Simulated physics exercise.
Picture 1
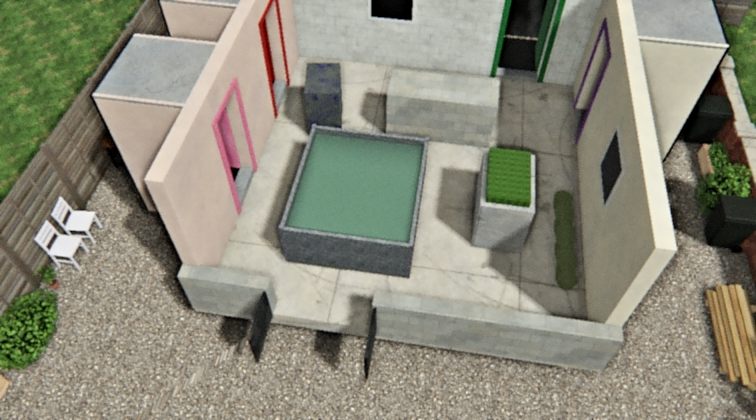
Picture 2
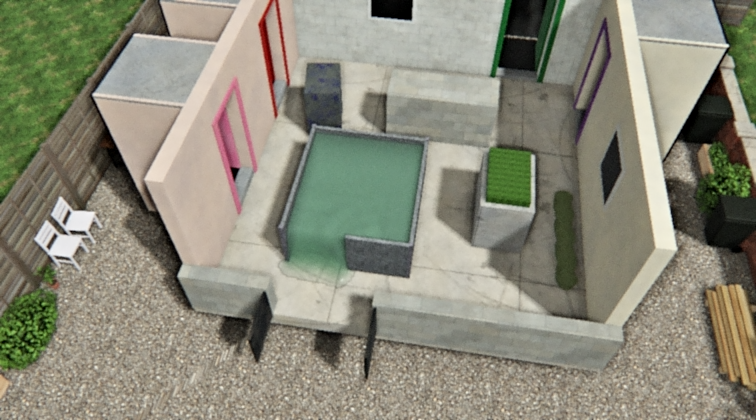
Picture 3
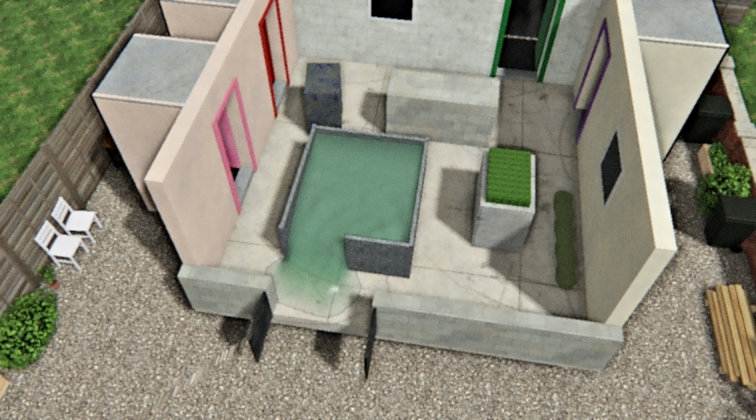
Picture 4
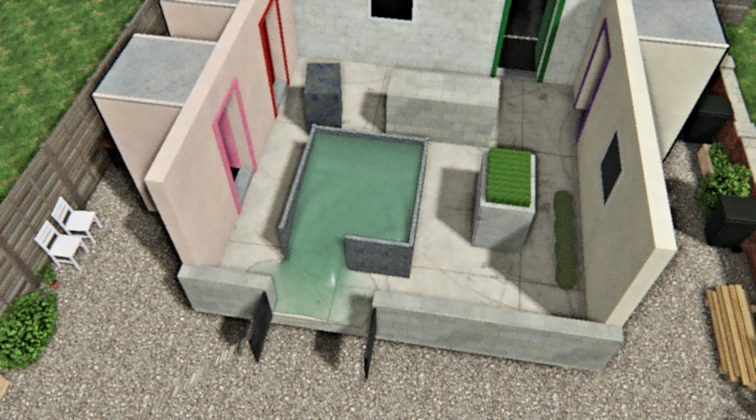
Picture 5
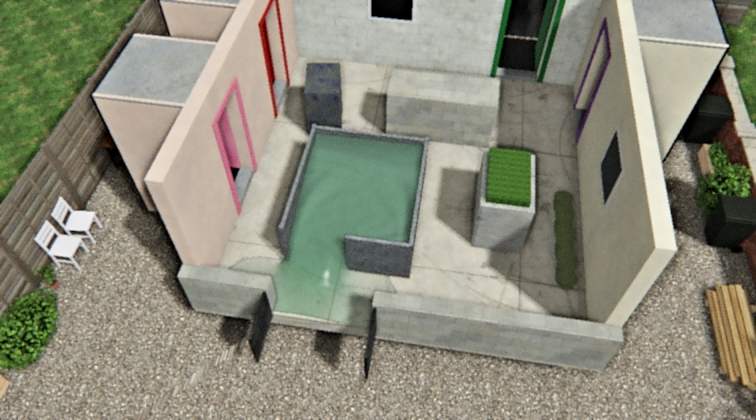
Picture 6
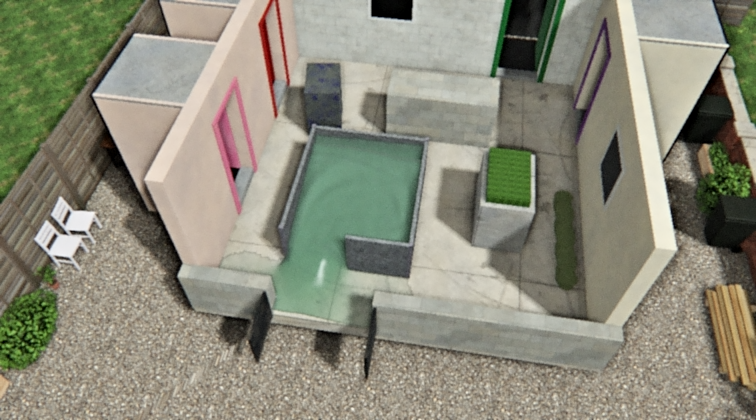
In a walled back court, green water pours from a broken tank toward the front gateway.
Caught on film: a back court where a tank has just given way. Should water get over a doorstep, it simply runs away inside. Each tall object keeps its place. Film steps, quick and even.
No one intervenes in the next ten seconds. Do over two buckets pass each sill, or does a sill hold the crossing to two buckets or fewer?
The purple door keeps inside the allowance there. The pink door keeps inside the allowance there. The green door keeps inside the allowance there. The red door keeps inside the allowance there.
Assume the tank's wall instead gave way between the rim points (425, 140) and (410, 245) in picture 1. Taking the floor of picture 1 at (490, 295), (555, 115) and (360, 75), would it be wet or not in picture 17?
Sequence: Wetted / wetted / spared.
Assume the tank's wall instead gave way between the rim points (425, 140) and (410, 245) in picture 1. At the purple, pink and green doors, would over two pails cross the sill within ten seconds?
The purple door tops the limit, the pink door remains within the limit and the green door tops the limit.
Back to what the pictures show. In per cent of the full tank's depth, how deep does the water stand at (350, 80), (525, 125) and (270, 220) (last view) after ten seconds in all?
Roughly 4 per cent, 2 per cent and 4 per cent.
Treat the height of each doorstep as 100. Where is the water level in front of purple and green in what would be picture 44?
The first comes to about 0 percent, the second to about 0 percent.
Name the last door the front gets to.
It's the purple-painted one.
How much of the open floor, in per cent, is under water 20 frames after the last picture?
Close to 25 %.
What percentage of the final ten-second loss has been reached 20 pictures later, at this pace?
About 65 %.
A moment on, water covers 10 % of the floor; the purple door not reached, the pink door not reached, the green door not reached, the red door not reached.
Next, water covers 20 % of the floor; the purple door not reached, the pink door wet at the sill, nothing in, the green door not reached, the red door not reached.
Then, water covers 25 % of the floor; the purple door not reached, the pink door wet at the sill, nothing in, the green door not reached, the red door wet at the sill, nothing in.
Later, water covers 45 % of the floor; the purple door not reached, the pink door wet at the sill, nothing in, the green door not reached, the red door wet at the sill, nothing in.
In the end, water covers 65 % of the floor; the purple door wet at the sill, nothing in, the pink door wet at the sill, nothing in, the green door wet at the sill, nothing in, the red door wet at the sill, nothing in.
